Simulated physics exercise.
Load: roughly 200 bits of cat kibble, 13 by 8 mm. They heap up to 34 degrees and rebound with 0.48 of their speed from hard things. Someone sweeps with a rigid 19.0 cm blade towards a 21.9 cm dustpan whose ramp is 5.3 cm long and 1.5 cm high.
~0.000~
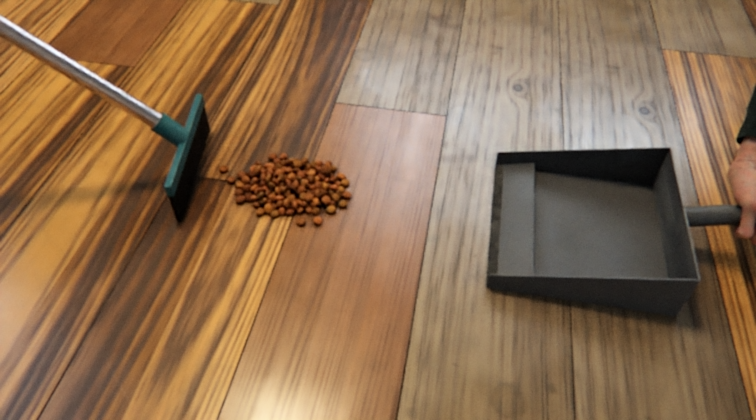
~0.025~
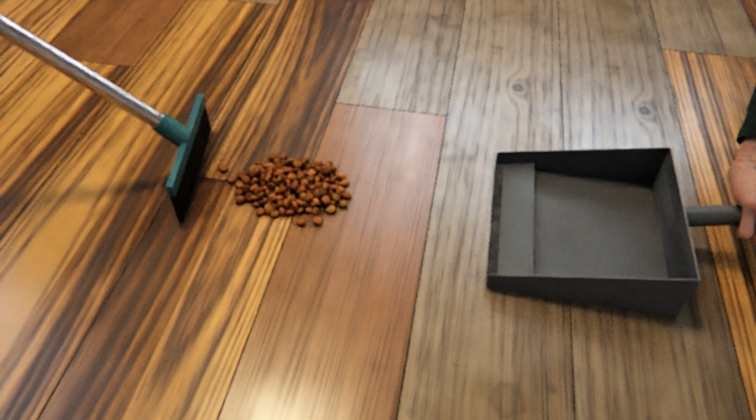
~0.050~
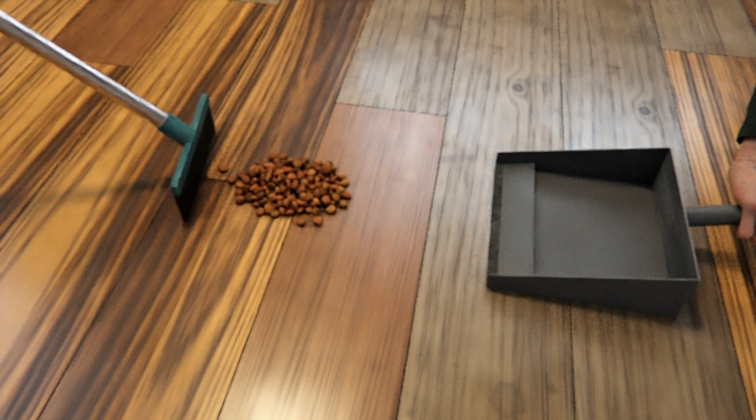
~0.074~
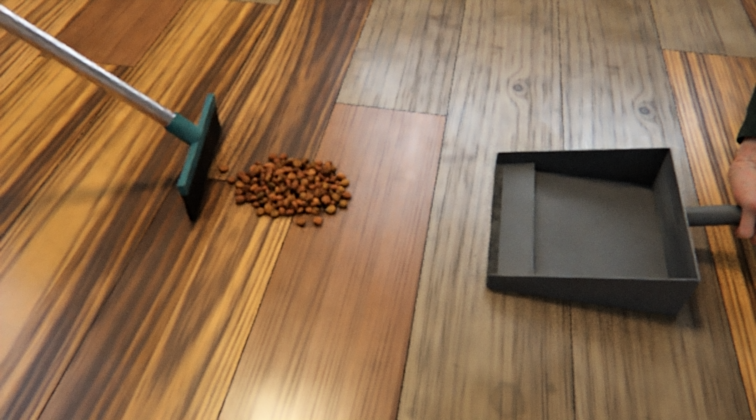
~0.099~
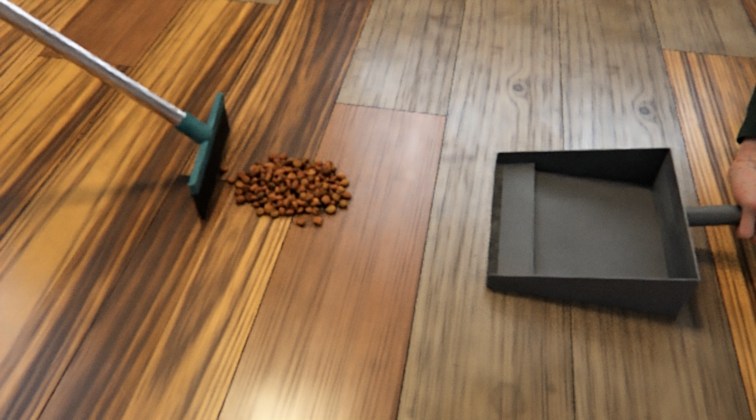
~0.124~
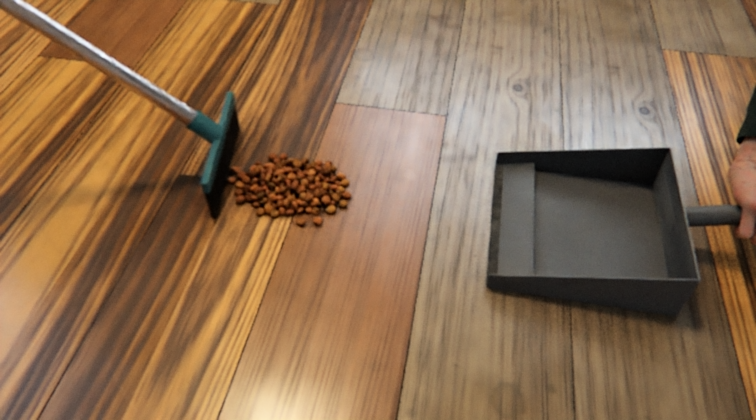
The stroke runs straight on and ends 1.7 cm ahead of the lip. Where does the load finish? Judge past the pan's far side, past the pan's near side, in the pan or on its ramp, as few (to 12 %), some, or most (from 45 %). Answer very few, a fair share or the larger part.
Past the pan's far side: A fair share; past the pan's near side: Very few; in the pan or on its ramp: A fair share.
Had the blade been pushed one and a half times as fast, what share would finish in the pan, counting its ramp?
In that case some 20 per cent.
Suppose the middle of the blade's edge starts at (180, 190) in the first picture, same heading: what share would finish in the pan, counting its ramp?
About 25 per cent.
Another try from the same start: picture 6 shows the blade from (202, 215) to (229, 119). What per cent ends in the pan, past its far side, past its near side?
Pan 0, far 0, near 20.
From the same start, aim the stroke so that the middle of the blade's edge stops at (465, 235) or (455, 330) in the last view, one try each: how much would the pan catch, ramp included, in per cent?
Some 25 and 0 per cent.
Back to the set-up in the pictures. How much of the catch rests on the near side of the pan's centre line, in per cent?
Roughly 0 per cent.
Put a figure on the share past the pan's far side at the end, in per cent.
Roughly 35 per cent.
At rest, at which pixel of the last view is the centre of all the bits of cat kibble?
At about (486, 182).
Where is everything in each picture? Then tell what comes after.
Blade from (170, 191) to (200, 102), moved 0.0 cm, 0 of the pieces shifted so far; middle of the pieces at (288, 183); pan at (591, 234), in the first picture.
Blade from (172, 191) to (202, 102), moved 0.2 cm, 0 of the pieces shifted so far; middle of the pieces at (288, 183), in the second picture.
Blade from (176, 191) to (206, 102), moved 0.8 cm, 0 of the pieces shifted so far; middle of the pieces at (288, 183), in the third picture.
Blade from (184, 190) to (212, 101), moved 1.7 cm, 0 of the pieces shifted so far; middle of the pieces at (288, 183), in the fourth picture.
Blade from (194, 189) to (221, 101), moved 3.0 cm, 0 of the pieces shifted so far; middle of the pieces at (288, 183), in the fifth picture.
Blade from (206, 188) to (231, 100), moved 4.5 cm, 1 of the pieces shifted so far; middle of the pieces at (288, 183); pan at (591, 234). Its pace works out near 0.60 m/s, heading 18 degrees away from the viewer's side, in the sixth picture.
Then, at 0.42 s, middle of the blade 21 cm from the lip; 0 % over the lip, far side 5 %, near side 0 %.
After 0.61 s, middle of the blade 10 cm from the lip; 0 % over the lip, far side 25 %, near side 0 %.
After 0.93 s, middle of the blade 3 cm from the lip; 15 % over the lip, far side 35 %, near side 0 %.
By 1.4 s all is still; far side 35 %, near side 0 %, pan 15 %, in front of the lip or behind the blade 50 %.
